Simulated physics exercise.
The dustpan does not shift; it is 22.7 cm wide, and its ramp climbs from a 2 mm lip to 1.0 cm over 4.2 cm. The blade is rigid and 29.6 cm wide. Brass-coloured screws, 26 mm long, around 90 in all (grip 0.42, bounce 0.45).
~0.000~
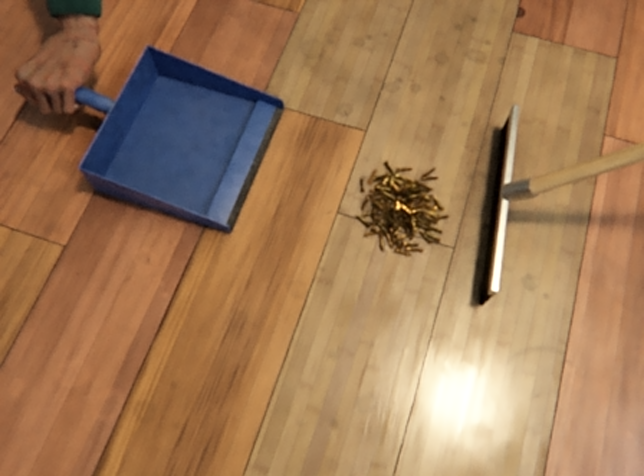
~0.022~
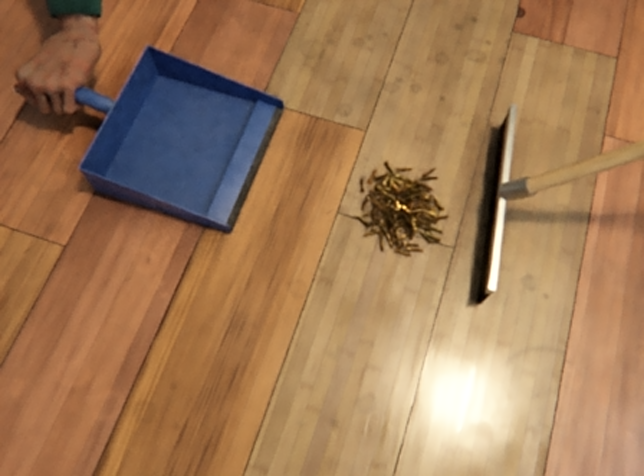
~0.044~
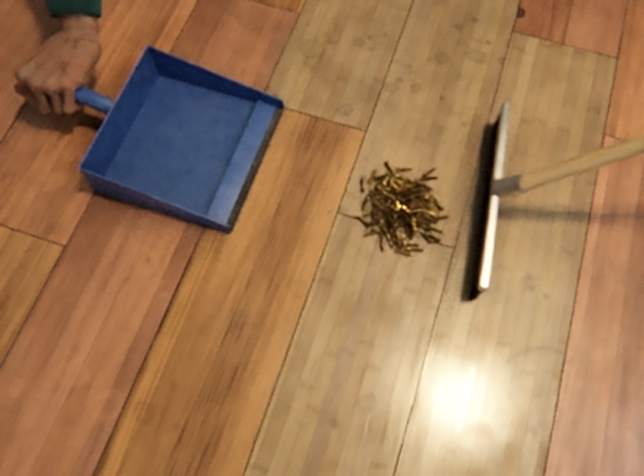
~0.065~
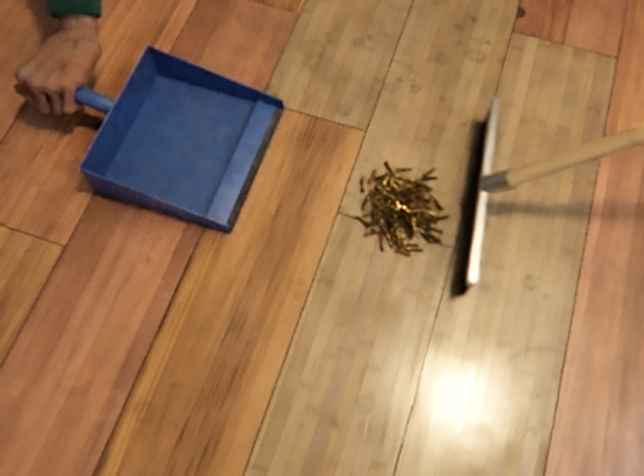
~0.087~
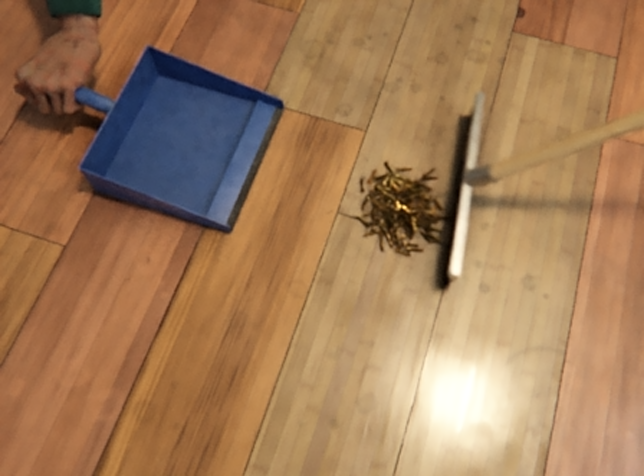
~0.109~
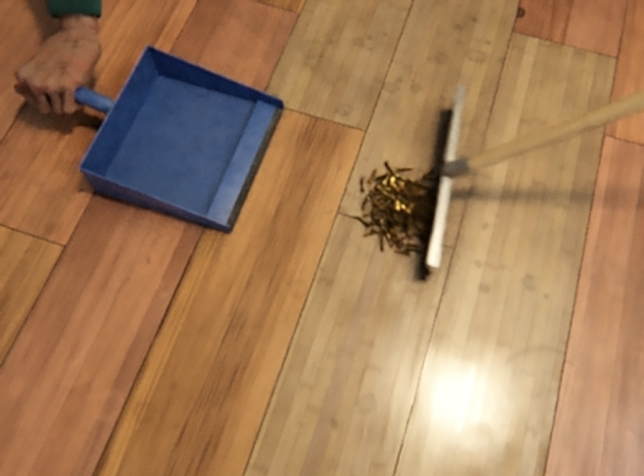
Hand holding a blue dustpan still on a wooden floor while a long-handled blade slides left into a pile of brass-coloured screws.
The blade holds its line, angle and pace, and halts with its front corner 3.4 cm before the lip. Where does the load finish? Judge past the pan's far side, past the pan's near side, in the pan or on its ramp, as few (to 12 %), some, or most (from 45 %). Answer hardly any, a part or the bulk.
Far side: Hardly any, near side: Hardly any, pan: The bulk.
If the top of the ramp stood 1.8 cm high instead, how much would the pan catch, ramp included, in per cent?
It would be near 55 per cent.
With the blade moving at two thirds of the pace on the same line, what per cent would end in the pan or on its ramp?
It would be near 45 per cent.
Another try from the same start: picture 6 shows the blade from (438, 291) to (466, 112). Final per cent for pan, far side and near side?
Pan 60, far 0, near 15.
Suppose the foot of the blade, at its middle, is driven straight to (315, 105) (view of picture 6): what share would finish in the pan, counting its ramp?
About 65 per cent.
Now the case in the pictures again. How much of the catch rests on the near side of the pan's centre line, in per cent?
Some 40 per cent.
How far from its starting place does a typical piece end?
Some 30 cm.
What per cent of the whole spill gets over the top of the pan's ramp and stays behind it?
Some 55 per cent.
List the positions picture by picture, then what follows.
In the first picture, blade from (492, 291) to (514, 112), moved 0.0 cm, 0 of the pieces shifted so far; middle of the pieces at (399, 208); pan at (181, 145).
In the second picture, blade from (490, 290) to (511, 111), moved 0.4 cm, 0 of the pieces shifted so far; middle of the pieces at (399, 208).
In the third picture, blade from (482, 287) to (505, 108), moved 1.4 cm, 0 of the pieces shifted so far; middle of the pieces at (399, 208).
In the fourth picture, blade from (470, 282) to (494, 105), moved 3.1 cm, 0 of the pieces shifted so far; middle of the pieces at (399, 208).
In the fifth picture, blade from (453, 275) to (479, 99), moved 5.5 cm, 0 of the pieces shifted so far; middle of the pieces at (399, 208).
In the sixth picture, blade from (431, 266) to (460, 92), moved 8.6 cm, 13 of the pieces shifted so far; middle of the pieces at (399, 208); pan at (181, 145). The blade's pace is about 1.45 m/s, heading 6 degrees away from the viewer's side.
After 0.20 s, middle of the blade 14 cm from the lip; 0 % over the lip, far side 0 %, near side 0 %.
After 0.26 s, middle of the blade 7 cm from the lip; 0 % over the lip, far side 0 %, near side 5 %.
After 0.46 s, middle of the blade 5 cm from the lip; 75 % over the lip, far side 5 %, near side 5 %.
In the end, at 1.9 s, far side 5 %, near side 5 %, pan 70 %, in front of the lip or behind the blade 20 %.
